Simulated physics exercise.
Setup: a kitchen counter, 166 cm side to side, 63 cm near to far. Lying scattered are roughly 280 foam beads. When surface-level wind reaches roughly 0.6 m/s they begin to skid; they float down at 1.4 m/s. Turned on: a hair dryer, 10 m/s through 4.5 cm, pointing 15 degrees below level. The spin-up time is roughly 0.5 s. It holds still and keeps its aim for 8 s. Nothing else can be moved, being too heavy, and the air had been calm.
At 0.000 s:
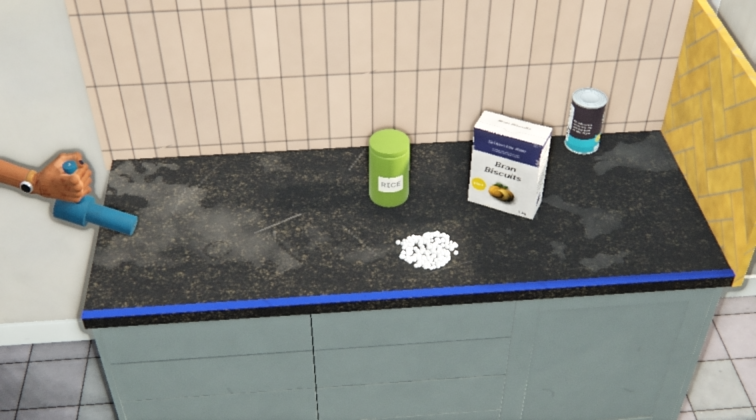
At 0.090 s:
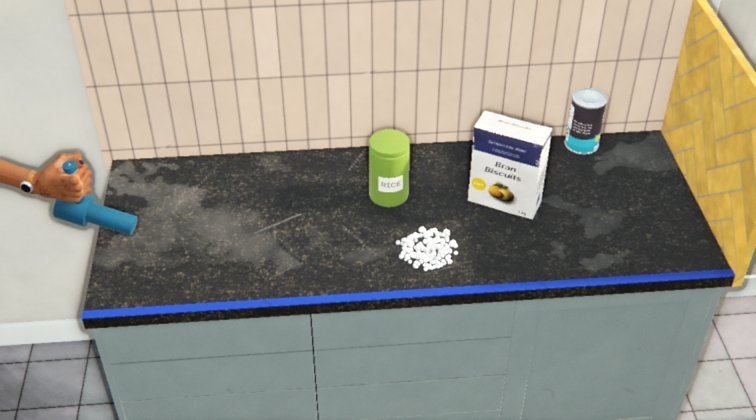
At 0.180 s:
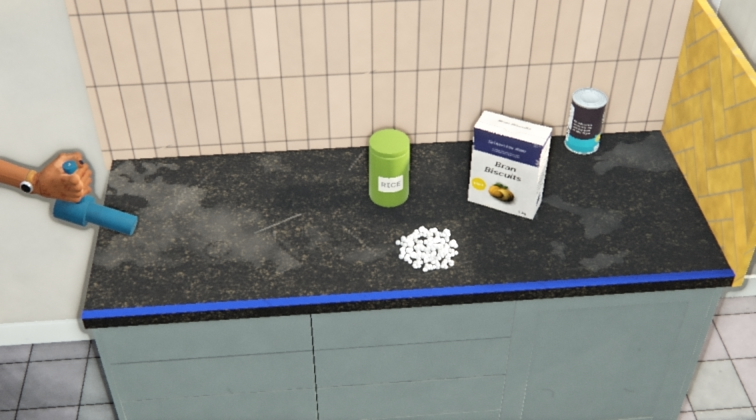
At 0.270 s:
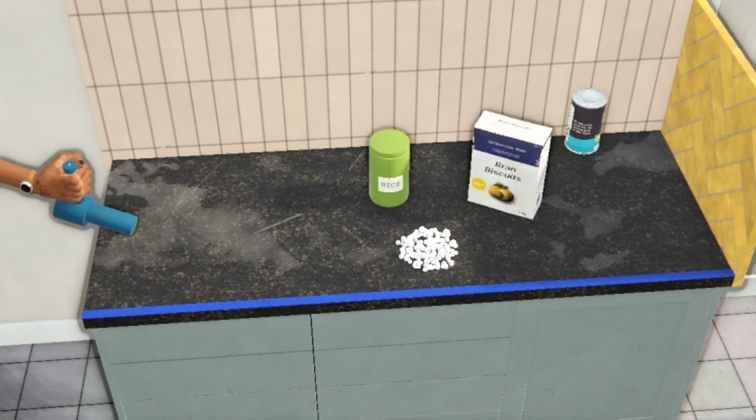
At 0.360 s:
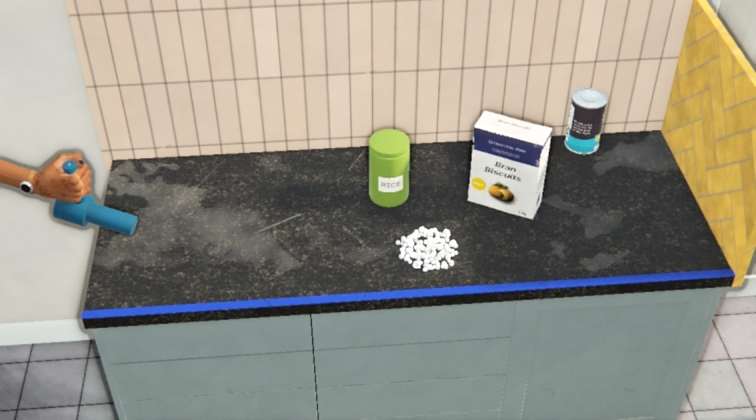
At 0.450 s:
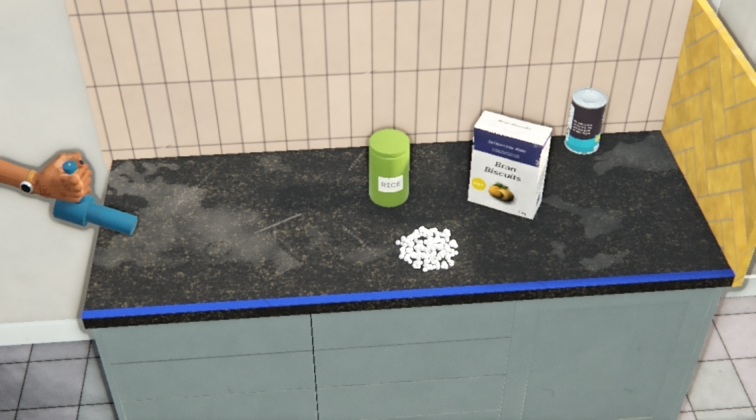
To begin with, a hand at the left holds a blue hair dryer angled down toward a dark kitchen counter, where small white beads lie heaped near a green jar, a carton and a can. The heap then shifts very slightly, while the hand, dryer and containers stay still.
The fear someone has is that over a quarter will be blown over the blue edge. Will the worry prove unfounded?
No, it comes true.
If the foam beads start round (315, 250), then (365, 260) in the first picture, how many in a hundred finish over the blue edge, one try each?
20 %, 60 %.
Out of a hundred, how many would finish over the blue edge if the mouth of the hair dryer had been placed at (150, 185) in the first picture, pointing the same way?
That would come to roughly 100 %.
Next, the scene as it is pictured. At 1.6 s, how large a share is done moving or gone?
Estimated share: Near 30 %.
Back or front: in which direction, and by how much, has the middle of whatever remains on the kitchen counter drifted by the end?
It drifts toward the rear side, close to 45 cm in all.
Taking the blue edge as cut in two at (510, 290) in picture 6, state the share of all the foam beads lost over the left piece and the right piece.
My take is close to 0 percent on the left side and near 50 percent on the right.
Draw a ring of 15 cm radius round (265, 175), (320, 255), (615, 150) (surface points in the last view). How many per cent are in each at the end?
Estimates in listed order: 0 %; 0 %; 15 %.
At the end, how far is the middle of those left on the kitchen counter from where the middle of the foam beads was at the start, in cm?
Close to 90 cm.
After 1.6 s, 66 % are on the move or not yet settled, 36 % are over the blue edge; the middle of those still in play is near (700, 218).
After 2.6 s, 57 % are on the move or not yet settled, 39 % are over the blue edge; the middle of those still in play is near (700, 208).
After 4.4 s, 45 % are on the move or not yet settled, 43 % are over the blue edge; the middle of those still in play is near (696, 203).
After 8.0 s, at the end, 51 % are over the blue edge; the middle of those still in play is near (660, 133).
